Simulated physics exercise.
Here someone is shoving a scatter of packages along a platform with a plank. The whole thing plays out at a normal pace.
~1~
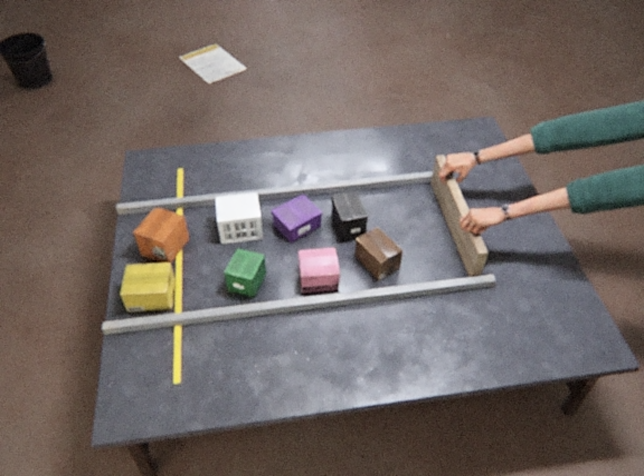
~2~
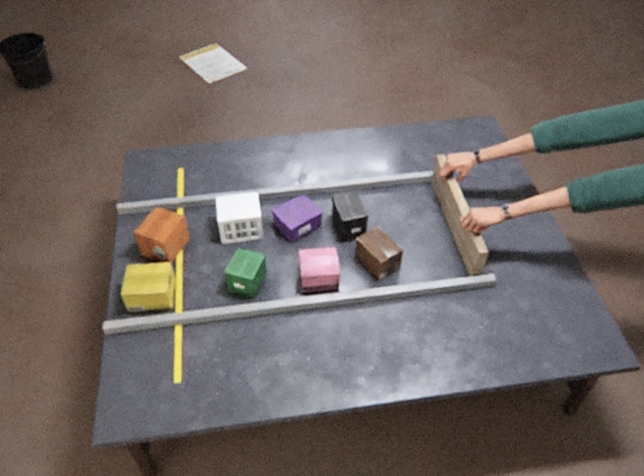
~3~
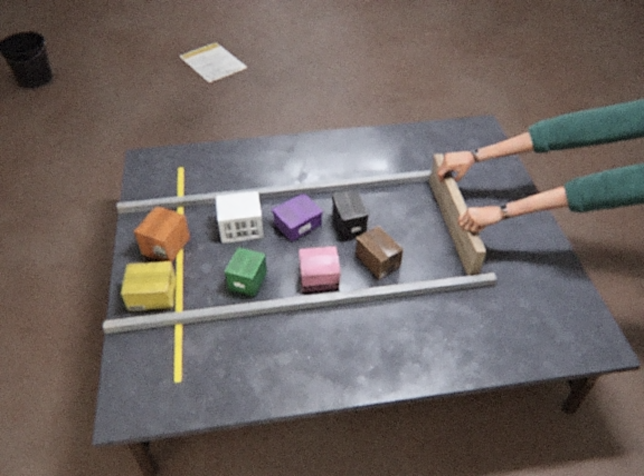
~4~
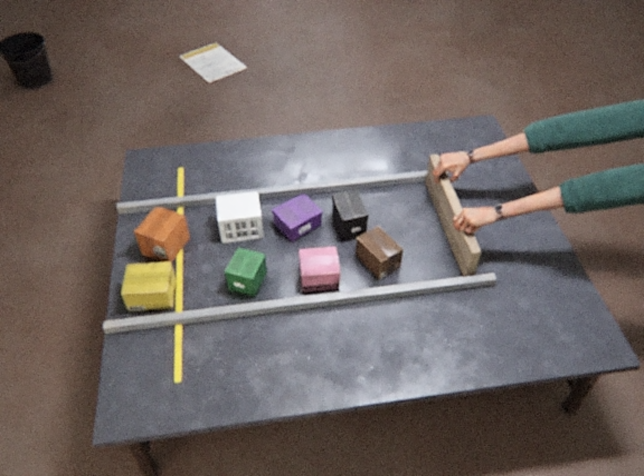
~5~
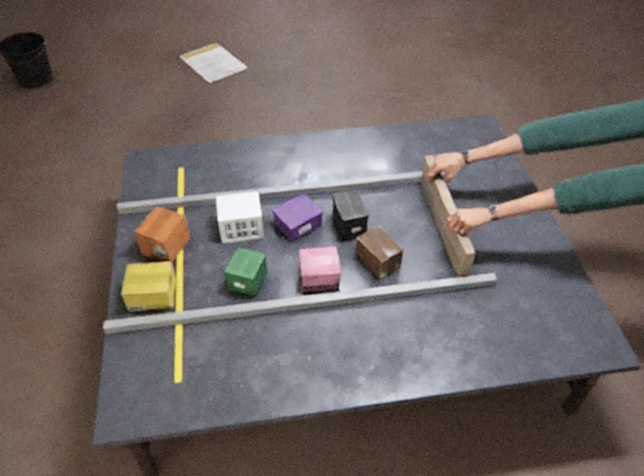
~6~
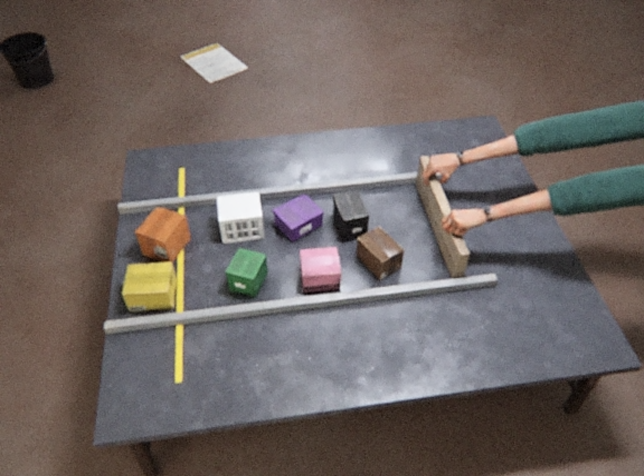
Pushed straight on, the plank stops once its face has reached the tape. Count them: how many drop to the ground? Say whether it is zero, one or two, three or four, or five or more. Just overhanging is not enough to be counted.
Count: Three or four.
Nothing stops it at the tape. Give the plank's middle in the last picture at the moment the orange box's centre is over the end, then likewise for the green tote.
The middle is at (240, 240) when it's the orange box, and at (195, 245) when it's the green tote.
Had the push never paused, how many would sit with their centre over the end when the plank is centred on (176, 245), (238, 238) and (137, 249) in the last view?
In order, that gives 4, then 1, then 6.
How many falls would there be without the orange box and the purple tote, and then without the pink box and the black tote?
The counts: 2 and 2.
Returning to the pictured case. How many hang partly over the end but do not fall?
That would be 1.
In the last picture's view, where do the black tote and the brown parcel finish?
The black tote at (165, 237), the brown parcel at (164, 274).
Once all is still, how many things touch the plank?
Count recorded: 2.
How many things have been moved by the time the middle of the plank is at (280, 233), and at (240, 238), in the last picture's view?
The first number is 7, the next one 8.
Soon after, none off yet; yellow box at rest near (151, 287); orange box at rest near (164, 235); white crate at rest near (241, 218).
Then, none off yet; yellow box at rest near (151, 287); orange box moved about its own width near (138, 240); white crate moved about its own width near (179, 219).
By the end, the number that fall off is three or four; fallen, green tote, white crate, orange box and yellow box.
